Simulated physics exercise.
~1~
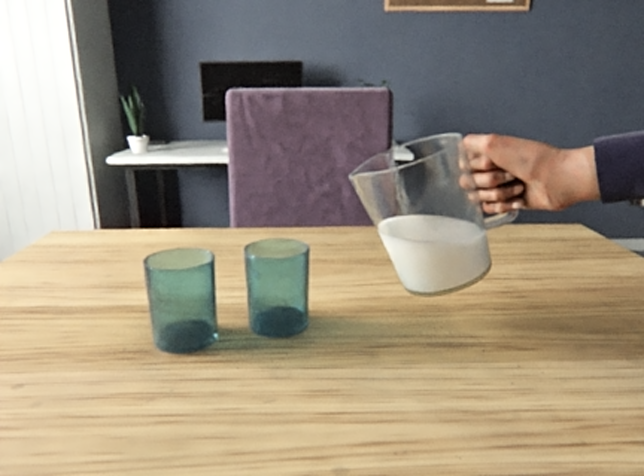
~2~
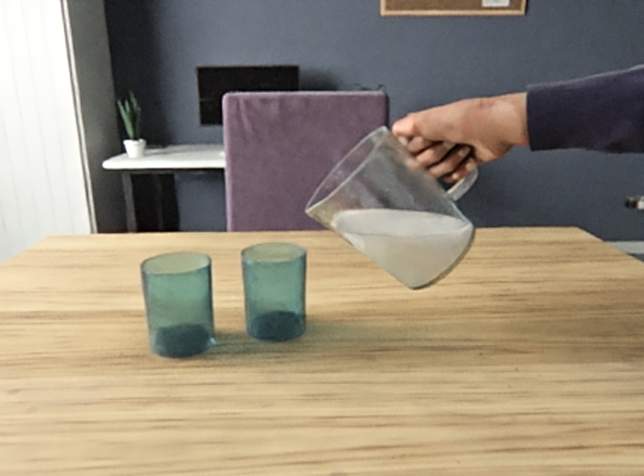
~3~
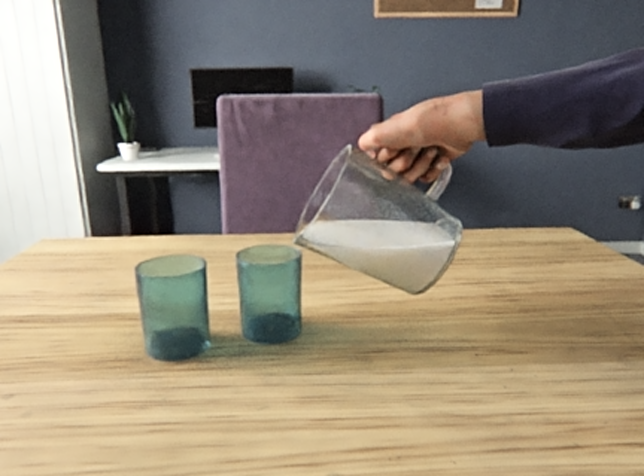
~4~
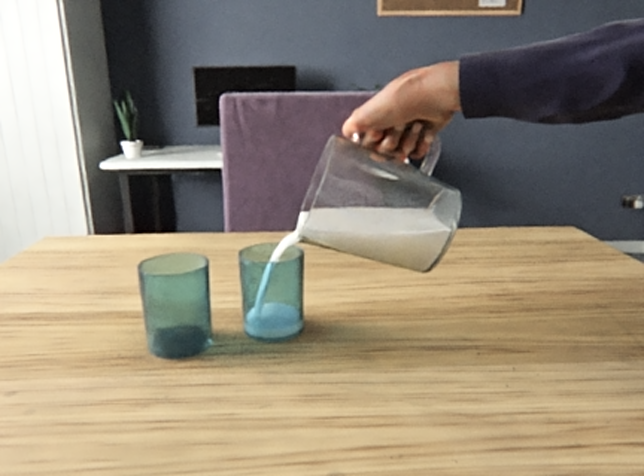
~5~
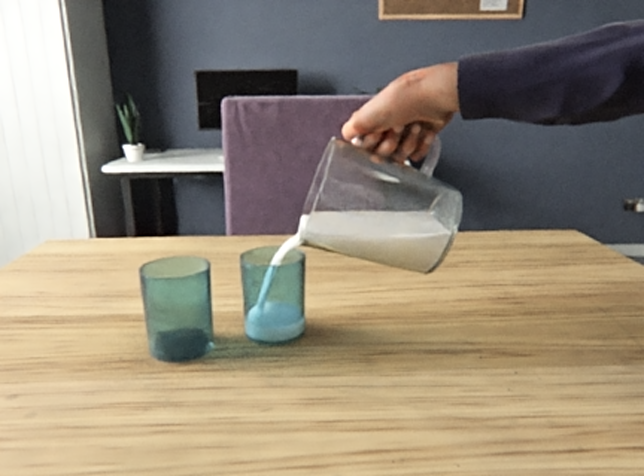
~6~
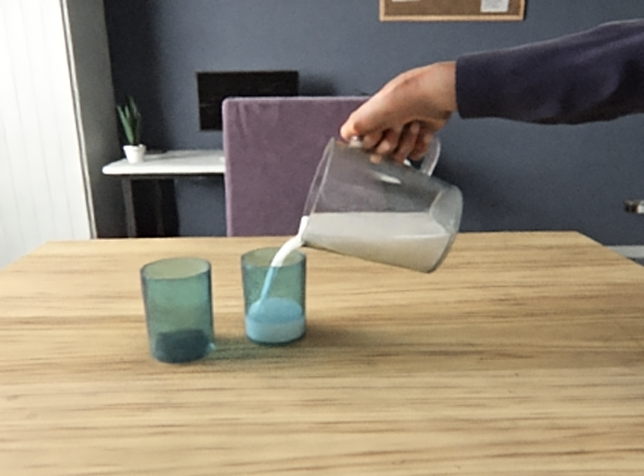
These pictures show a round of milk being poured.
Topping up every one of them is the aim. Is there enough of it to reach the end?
It's going to be too little for all of them.
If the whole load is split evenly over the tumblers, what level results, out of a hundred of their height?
Close to 70 percent.
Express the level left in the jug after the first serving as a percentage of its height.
Roughly 15 per cent of its height.
Shortly, the first is about half full.
Then, the first is done and the jug has about a third of its load.
At the finish, the jug is empty with one filled and the next at about half of a serving.
